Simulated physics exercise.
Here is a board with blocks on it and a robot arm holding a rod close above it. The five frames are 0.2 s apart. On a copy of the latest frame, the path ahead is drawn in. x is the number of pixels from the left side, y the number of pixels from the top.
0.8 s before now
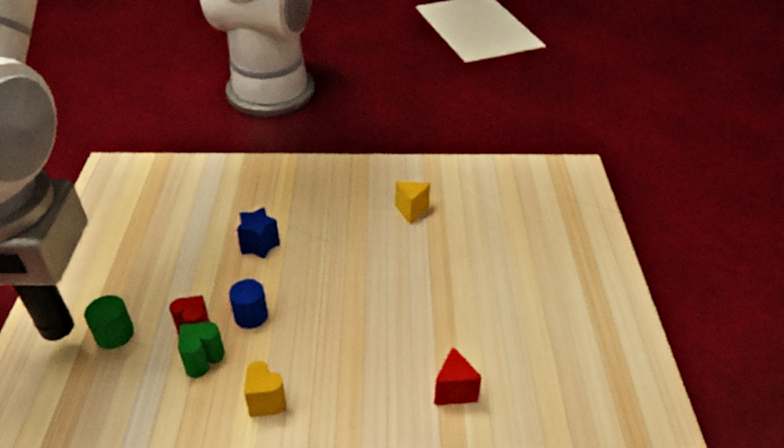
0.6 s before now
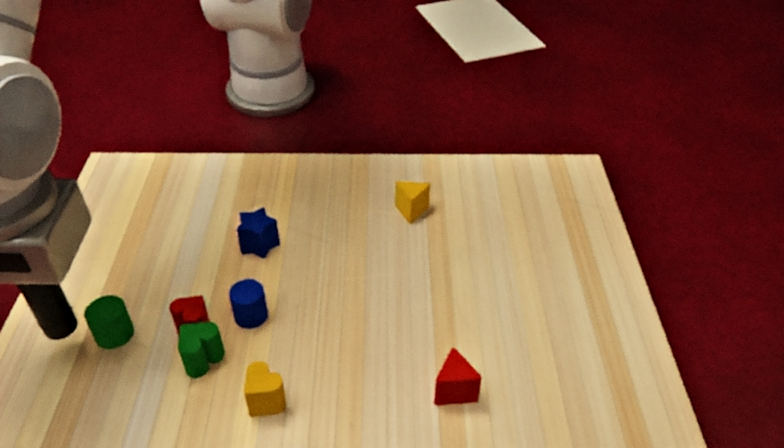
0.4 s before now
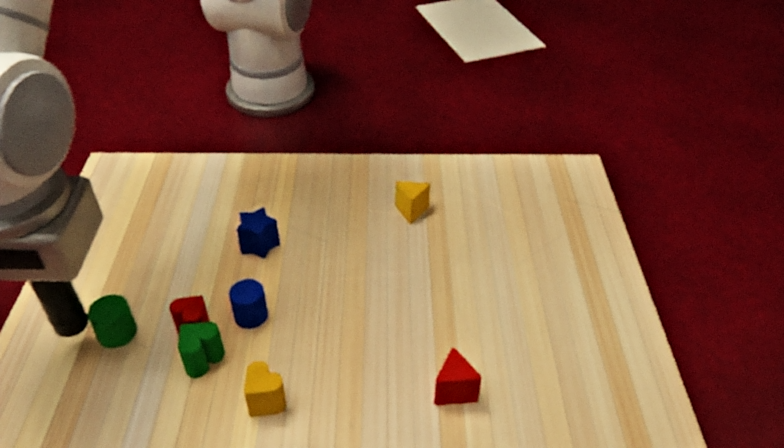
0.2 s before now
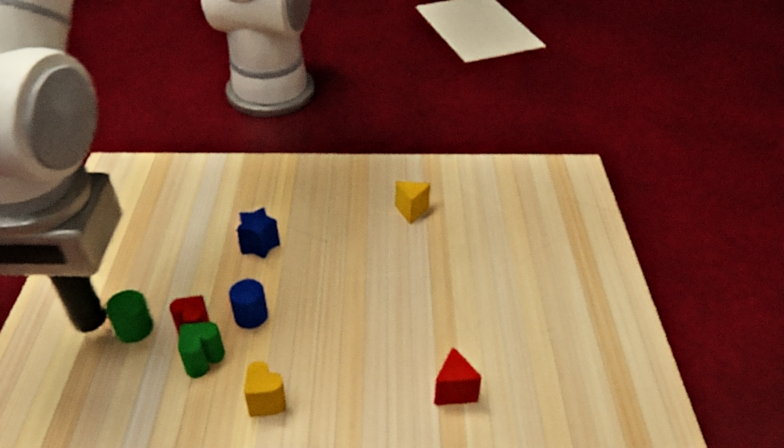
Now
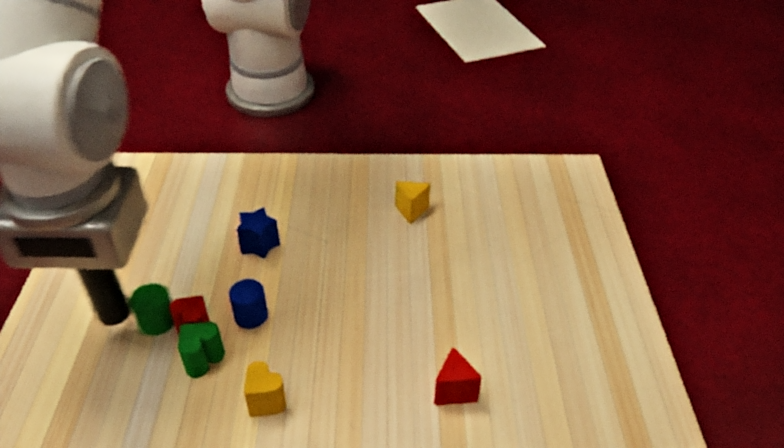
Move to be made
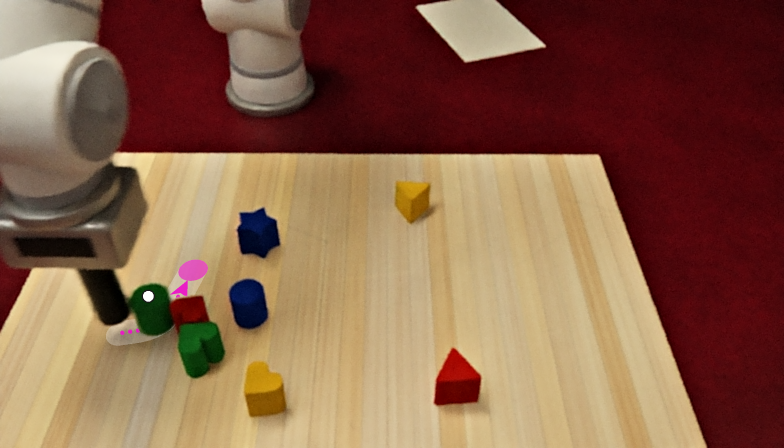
On a wooden board, a robot arm's dark rod pushes a green cylinder a short way right toward a small red block.
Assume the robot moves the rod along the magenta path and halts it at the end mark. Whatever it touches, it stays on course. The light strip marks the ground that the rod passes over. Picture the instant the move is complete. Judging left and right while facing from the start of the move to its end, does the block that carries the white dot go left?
No, that is not what happens.
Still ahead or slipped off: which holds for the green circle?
In the end it is beside or behind the rod.
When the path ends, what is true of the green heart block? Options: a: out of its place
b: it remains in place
I'll go with b - it remains in place.
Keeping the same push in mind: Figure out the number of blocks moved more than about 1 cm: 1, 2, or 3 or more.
A pair of blocks is moved.
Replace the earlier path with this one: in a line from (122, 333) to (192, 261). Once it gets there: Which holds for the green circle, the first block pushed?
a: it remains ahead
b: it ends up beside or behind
I'll go with b - it ends up beside or behind.
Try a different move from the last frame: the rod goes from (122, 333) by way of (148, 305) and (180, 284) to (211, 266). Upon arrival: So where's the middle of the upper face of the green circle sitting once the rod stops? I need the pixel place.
The centre of its top will be at (191, 277).
The line goes from (122, 333) via (160, 323) and (179, 296), ending at (193, 270); the dot is on the green circle.
What follows on the original path. One third of the way, rod (154, 304); green circle (185, 282); red heart block (204, 305), turned 50° clockwise.
Two thirds of the way, rod (173, 278); green circle (206, 267); red heart block (204, 305), turned 50° clockwise.
At the end, rod (188, 252); green circle (211, 263); red heart block (204, 305), turned 50° clockwise; green heart block unmoved.
